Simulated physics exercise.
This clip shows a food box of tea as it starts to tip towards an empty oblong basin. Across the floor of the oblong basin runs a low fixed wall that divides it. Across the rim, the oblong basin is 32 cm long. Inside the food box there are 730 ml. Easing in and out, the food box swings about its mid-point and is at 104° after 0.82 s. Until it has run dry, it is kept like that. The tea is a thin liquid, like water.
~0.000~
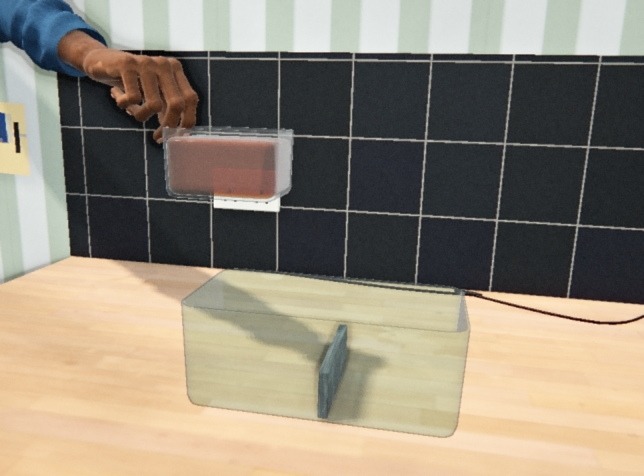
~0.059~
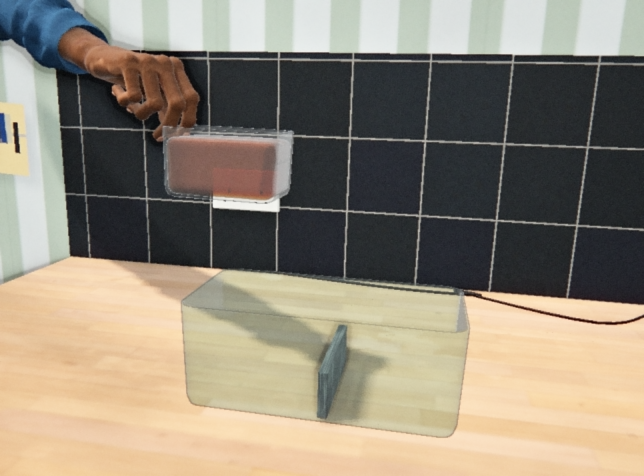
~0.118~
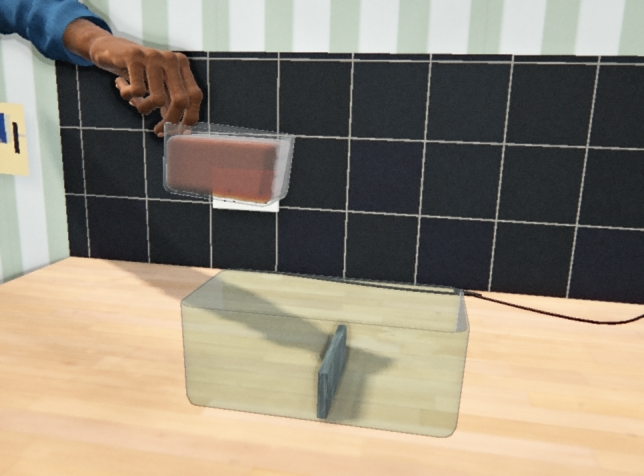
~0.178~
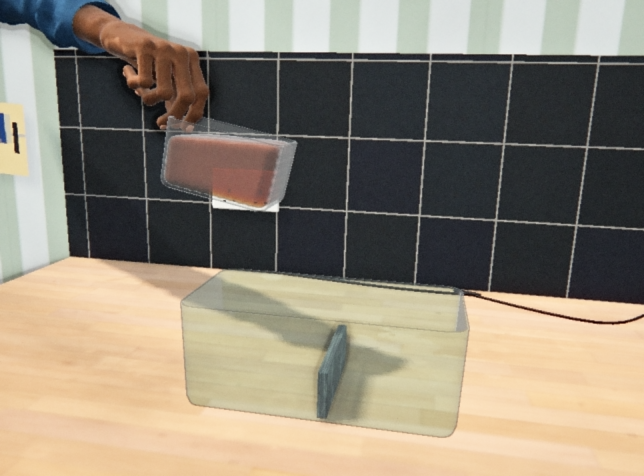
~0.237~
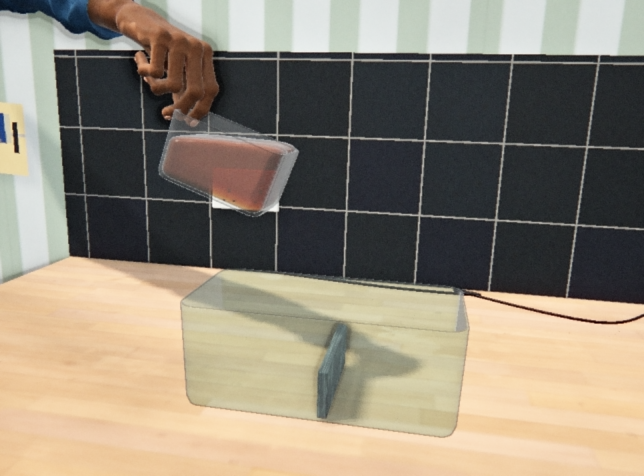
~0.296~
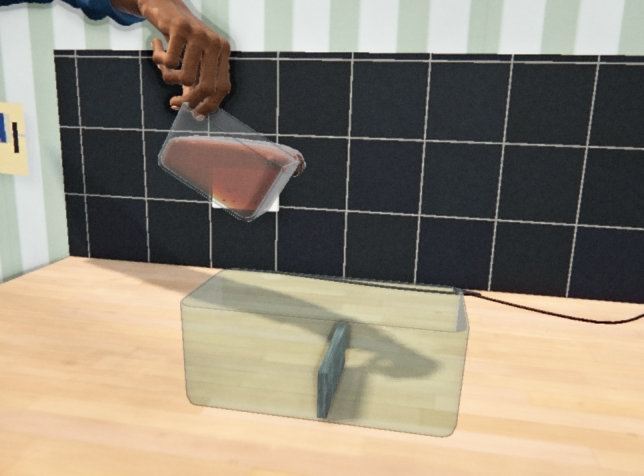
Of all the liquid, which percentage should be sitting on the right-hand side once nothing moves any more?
Around 64 per cent should be sitting there.
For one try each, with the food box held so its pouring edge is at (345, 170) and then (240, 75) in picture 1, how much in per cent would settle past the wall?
95 then 15 %.
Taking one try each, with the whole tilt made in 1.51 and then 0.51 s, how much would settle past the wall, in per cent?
The first try gives around 65 percent, the second around 45 percent.
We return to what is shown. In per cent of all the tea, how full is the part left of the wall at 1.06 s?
That share comes to around 32 in a hundred.
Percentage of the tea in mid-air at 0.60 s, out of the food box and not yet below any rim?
42 %.
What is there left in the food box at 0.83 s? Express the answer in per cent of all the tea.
Near 6 percent, more or less.
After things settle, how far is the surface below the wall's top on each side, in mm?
Near 48 mm for the left and near 36 mm for the right.
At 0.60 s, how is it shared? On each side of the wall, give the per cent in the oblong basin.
I'd say some 3 in a hundred on the left and 28 on the right.
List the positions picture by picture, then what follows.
In the first picture, it leans 0°; its right rim is at (285, 133); the tea meets the walls at (182, 138) and (285, 142); the oblong basin's rim runs from (204, 286) to (466, 310); the wall's top is at (335, 347).
In the second picture, it leans 1°; its right rim is at (285, 135); the tea meets the walls at (182, 137) and (285, 143).
In the third picture, it leans 5°; its right rim is at (287, 139); the tea meets the walls at (182, 137) and (286, 143).
In the fourth picture, it leans 12°; its right rim is at (289, 146); the tea meets the walls at (184, 137) and (288, 145).
In the fifth picture, it leans 20°; its right rim is at (290, 155); the tea meets the walls at (184, 137) and (290, 150); 1 per cent is over the edge.
In the sixth picture, it leans 30°; its right rim is at (291, 166); the tea meets the walls at (183, 138) and (288, 157); 6 per cent is over the edge.
After 0.60 s the tilt is 87° and 28 per cent is still to pour, 3 is left of the wall and 28 right of it.
After 0.83 s the tilt is 104° and 6 per cent is still to pour, 23 is left of the wall and 64 right of it.
After 1.06 s the tilt is 104° and 1 per cent is still to pour, 33 is left of the wall and 64 right of it.
After 1.32 s the tilt is 104° and 0 per cent is still to pour, 35 is left of the wall and 64 right of it.
In the end 35 per cent lies left of the wall, 64 right of it and 1 outside.
